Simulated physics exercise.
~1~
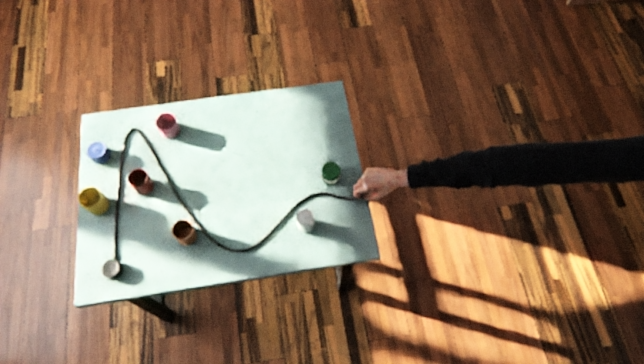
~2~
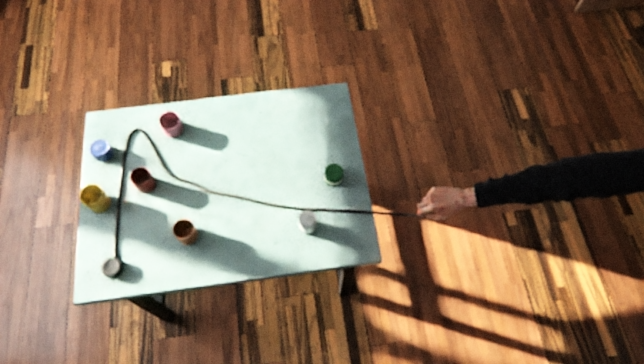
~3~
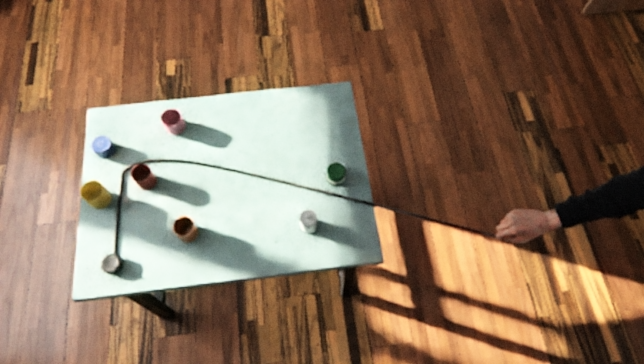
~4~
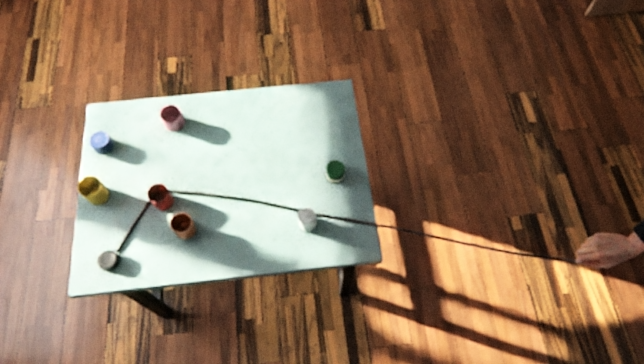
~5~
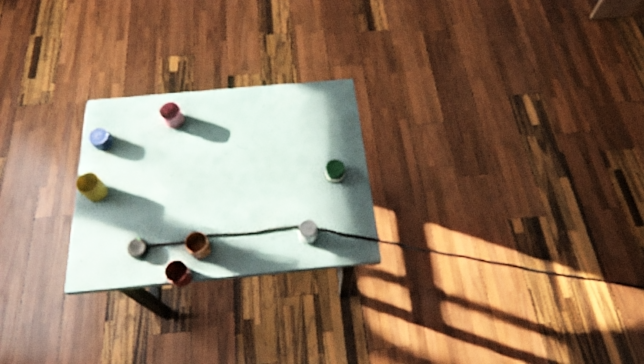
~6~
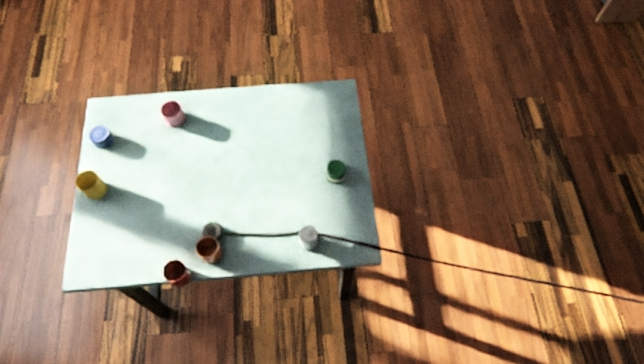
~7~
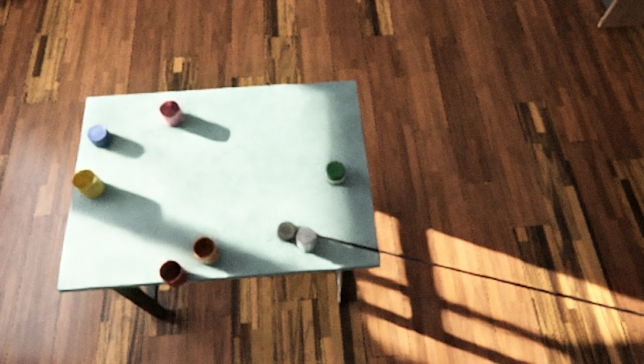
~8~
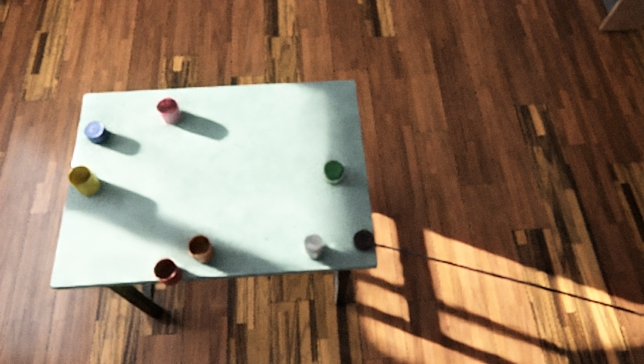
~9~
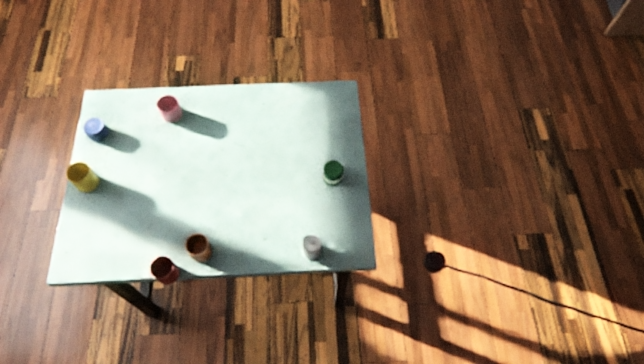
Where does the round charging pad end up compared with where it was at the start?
It starts at the near left corner of the table and ends off the table, beyond its right edge, against the wooden floor.
A small round charging pad on a black cable lies at the near left corner of a pale table, seen from above on a wooden floor. The cable winds among seven containers, with blue, yellow, red and orange ones to the left, pink behind, and green and white to the right. A hand pulls the cable rightward and leaves view as the tightening line sweeps the red cup to the near edge. The pad slides right, nudging the orange mug, then brushes the white pot, shifting it slightly. It leaves the right edge and ends beyond the table, with all seven containers still on top.
